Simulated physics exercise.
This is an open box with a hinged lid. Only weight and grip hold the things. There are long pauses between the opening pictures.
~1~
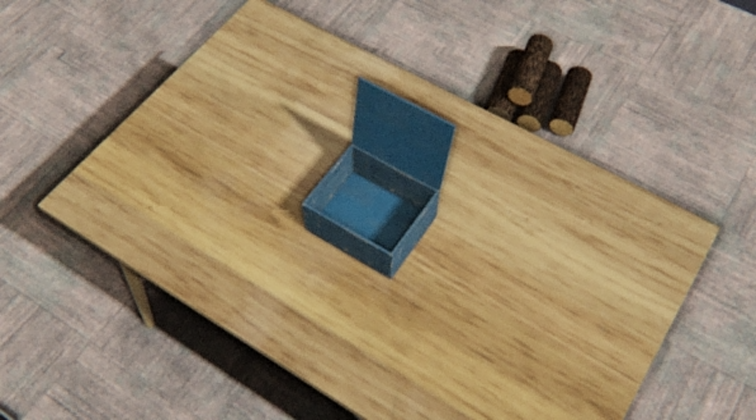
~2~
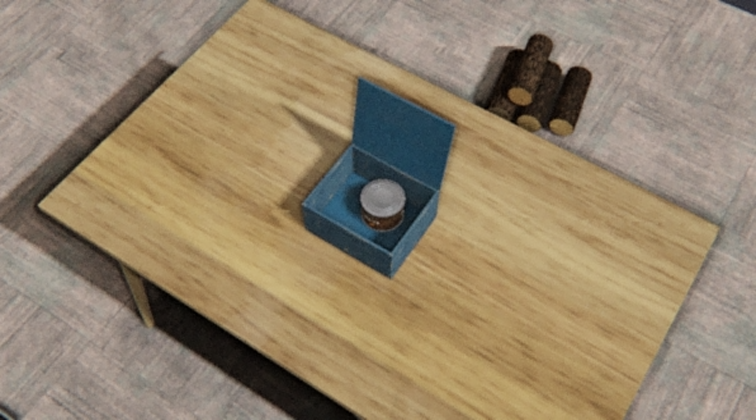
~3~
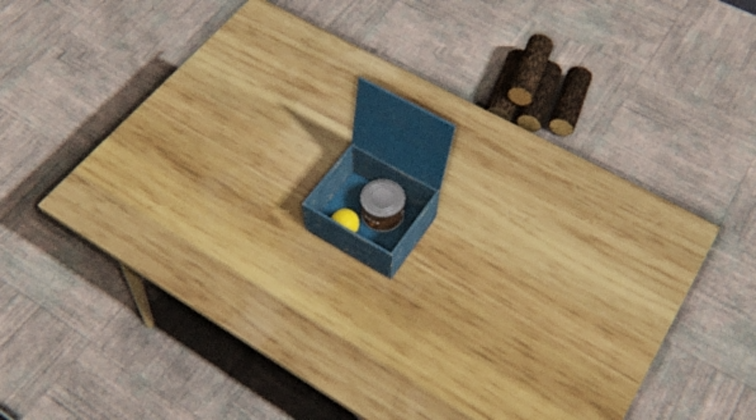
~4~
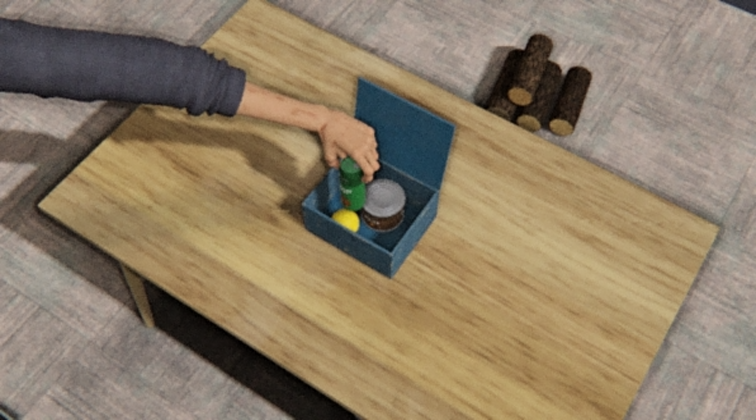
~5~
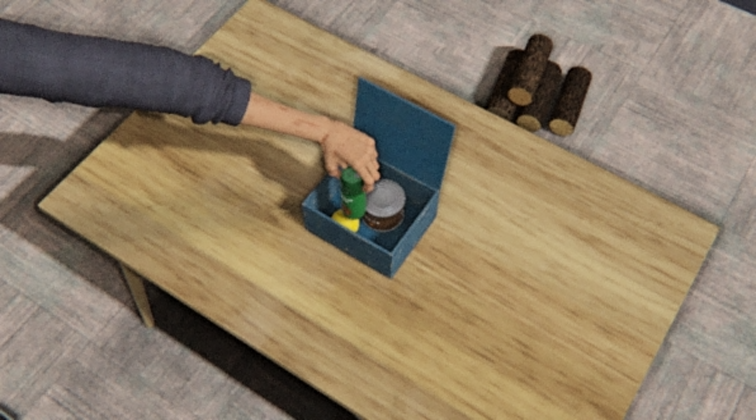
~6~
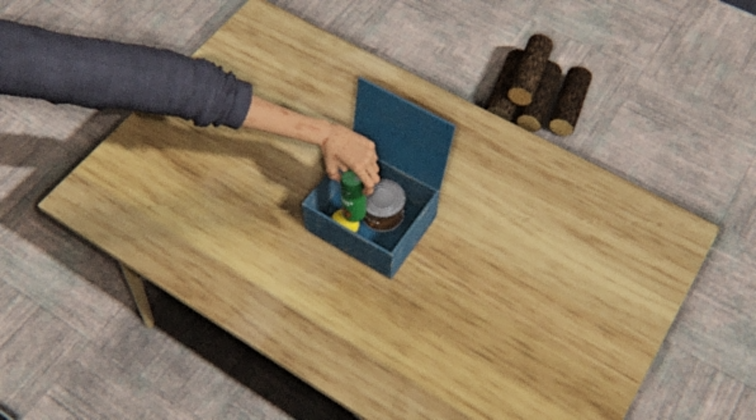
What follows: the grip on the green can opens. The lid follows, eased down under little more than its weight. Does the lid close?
In the end the lid sits on the rim.
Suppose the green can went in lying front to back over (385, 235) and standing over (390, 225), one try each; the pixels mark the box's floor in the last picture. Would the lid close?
First, it shuts flat; second, it is held up.
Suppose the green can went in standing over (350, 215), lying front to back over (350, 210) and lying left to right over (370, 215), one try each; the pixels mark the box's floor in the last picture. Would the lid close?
First try: It closes; second try: It closes; third try: It stays ajar.
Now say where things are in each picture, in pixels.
In the first picture, the last thing is not in view yet.
In the second picture, the last thing is not in view yet.
In the third picture, the last thing is not in view yet.
The fourth picture shows still above its spot; green can (353, 185).
The fifth picture shows still above its spot; green can (353, 194).
The sixth picture shows put in, still held; green can (353, 197).
Then, 0.40 s past the last view, green can on its side near (379, 211); yellow lemon displaced a little.
Then, 1.10 s past the last view, lid starting down; green can on its side near (373, 236); yellow lemon displaced about its own width.
Then, 1.60 s past the last view, lid 55° above the rim; green can on its side near (373, 236); yellow lemon displaced about its own width.
Then, 1.90 s past the last view, lid 7° above the rim; green can on its side near (373, 235); yellow lemon displaced about its own width.
Finally, lid shut; down or leaning hard in the box, green can; moved from the start, yellow lemon; brown tub still in place. Final places as the last picture's camera would see them, green can near (373, 235).
